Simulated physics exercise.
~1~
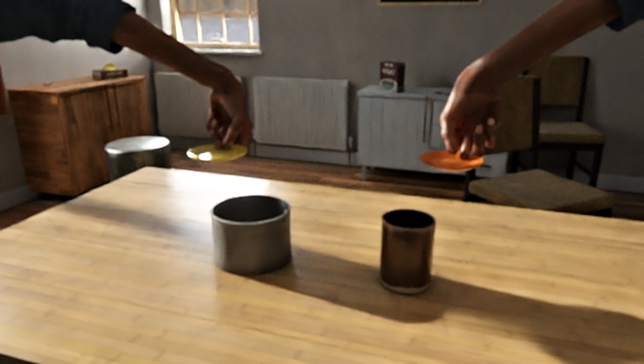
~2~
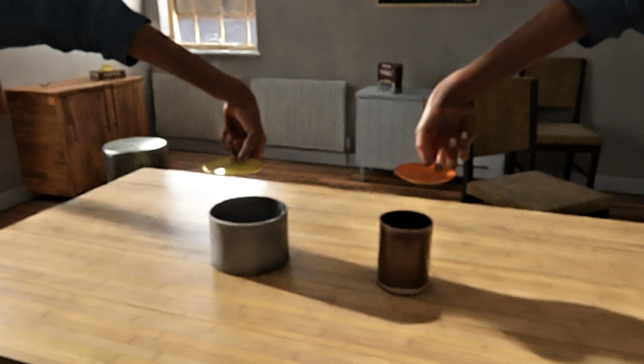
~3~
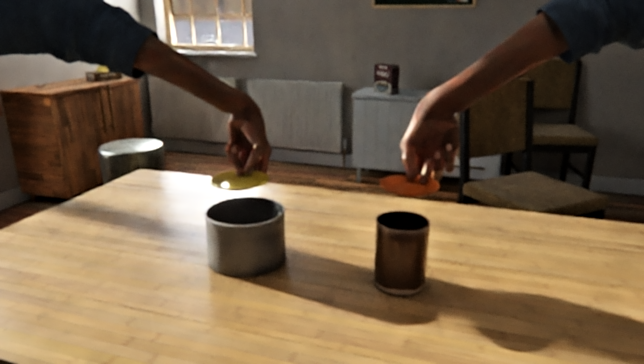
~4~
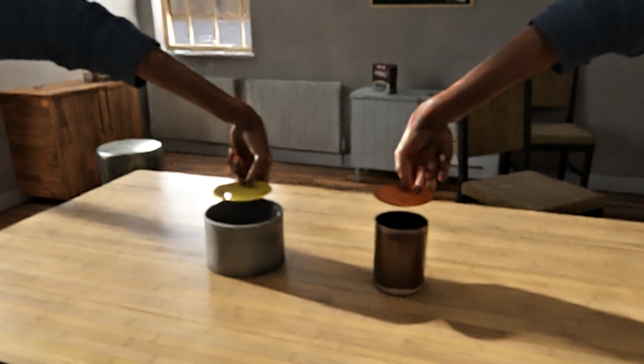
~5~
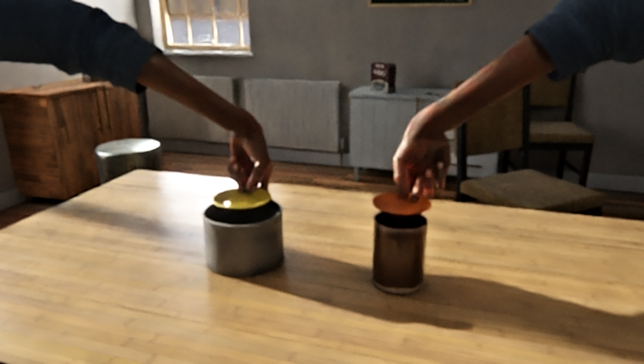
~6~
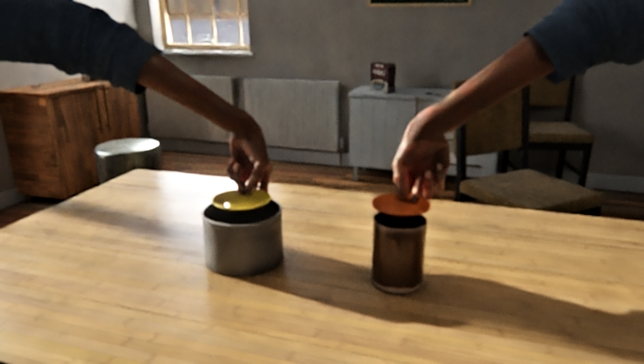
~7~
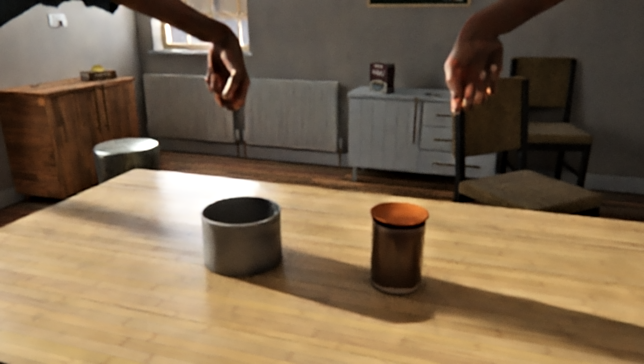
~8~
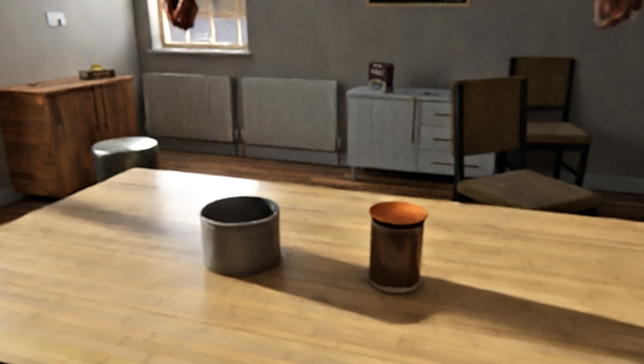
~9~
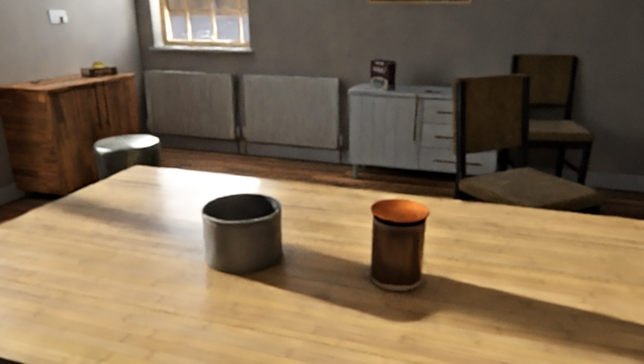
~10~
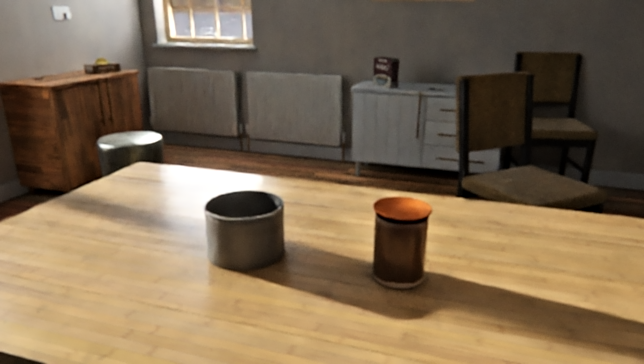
Two hands lowering plates onto containers on a wooden table, the yellow one dropping inside, the orange resting on the rim.
